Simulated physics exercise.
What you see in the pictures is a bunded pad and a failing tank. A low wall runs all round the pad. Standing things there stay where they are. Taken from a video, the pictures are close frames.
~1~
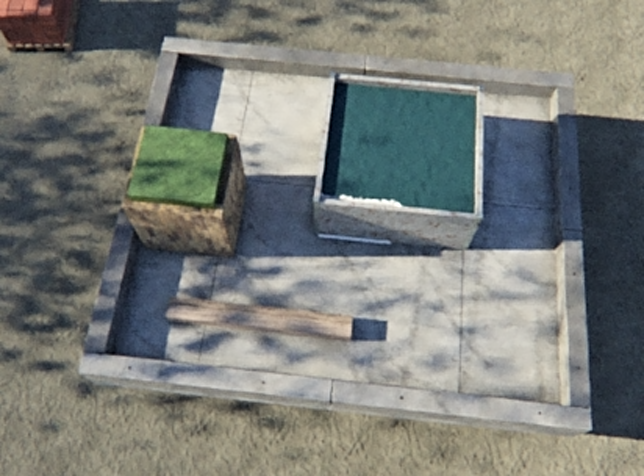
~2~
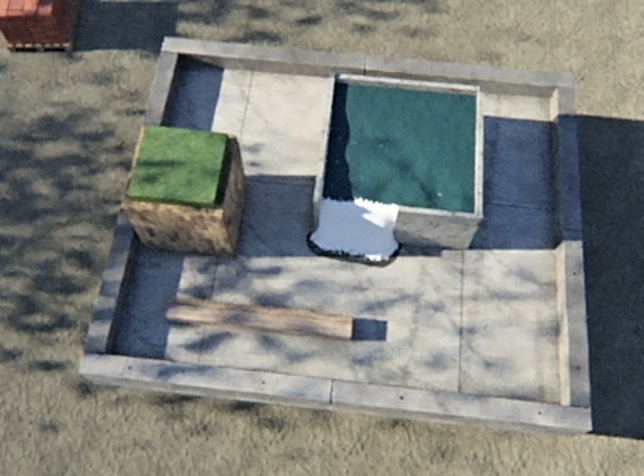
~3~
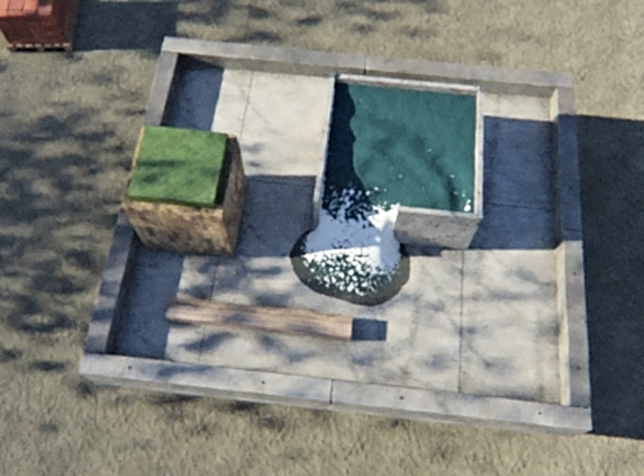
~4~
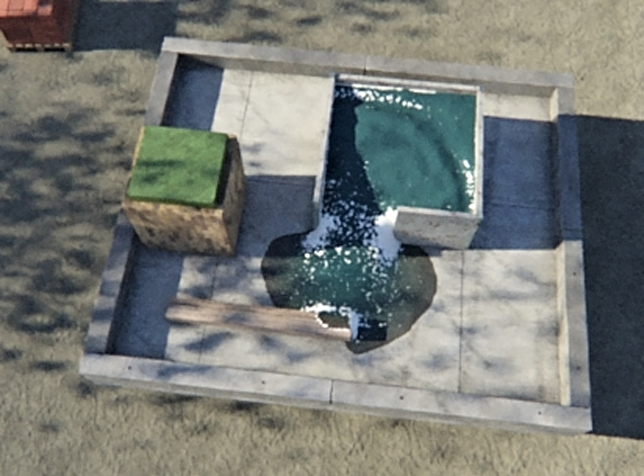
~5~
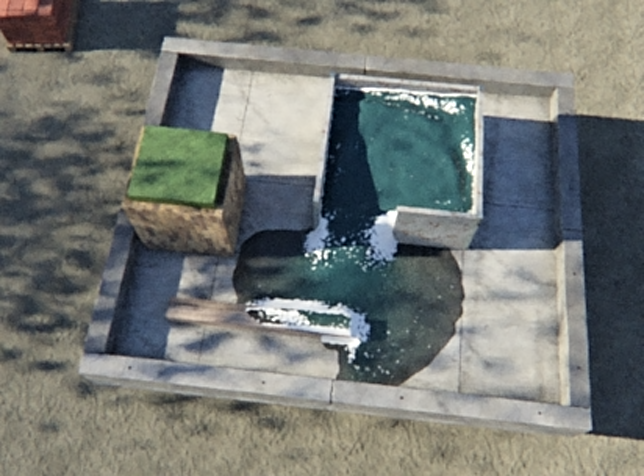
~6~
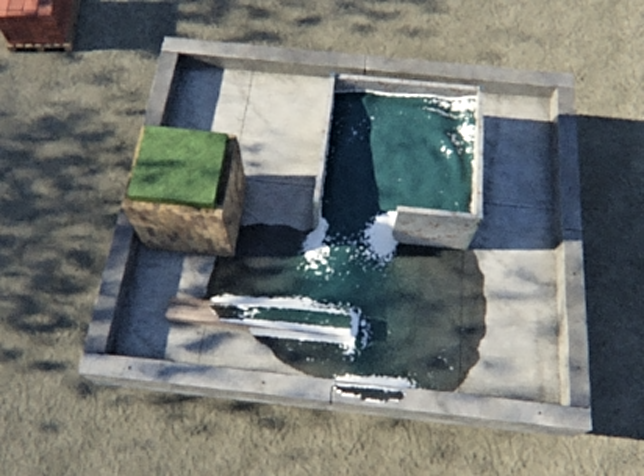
On a walled concrete pad, water pours from a tank's open gap and spreads around a beam.
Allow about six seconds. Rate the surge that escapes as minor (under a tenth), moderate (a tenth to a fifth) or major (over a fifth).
It is a minor surge.
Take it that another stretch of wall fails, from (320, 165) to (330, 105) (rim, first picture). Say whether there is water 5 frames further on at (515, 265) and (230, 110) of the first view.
In sequence: Spared, drenched.
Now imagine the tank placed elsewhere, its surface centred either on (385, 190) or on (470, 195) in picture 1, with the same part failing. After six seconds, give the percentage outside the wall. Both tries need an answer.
Taking them in turn, it comes to about 4 per cent and then about 12 per cent.
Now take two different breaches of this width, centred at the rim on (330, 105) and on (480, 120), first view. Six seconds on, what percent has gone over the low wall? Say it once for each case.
Some 12 in a hundred first, then some 18 in a hundred.
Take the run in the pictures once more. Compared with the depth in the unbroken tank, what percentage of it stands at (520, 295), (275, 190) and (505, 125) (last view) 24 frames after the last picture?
My figures are about 10, 2 and 10 percent.
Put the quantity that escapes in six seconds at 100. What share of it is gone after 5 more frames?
I'd say about 10 per cent.
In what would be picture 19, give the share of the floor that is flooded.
It works out to about 60 in a hundred.
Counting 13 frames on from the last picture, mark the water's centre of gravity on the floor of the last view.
That comes out near (352, 254).
A moment on, water covers 35 % of the floor; the low wall has let 0 % over.
Next, water covers 40 % of the floor; the low wall has let 0 % over.
Then, water covers 50 % of the floor; the low wall has let 2 % over.
Later, water covers 70 % of the floor; the low wall has let 4 % over.
In the end, water covers 80 % of the floor; the low wall has let 4 % over.
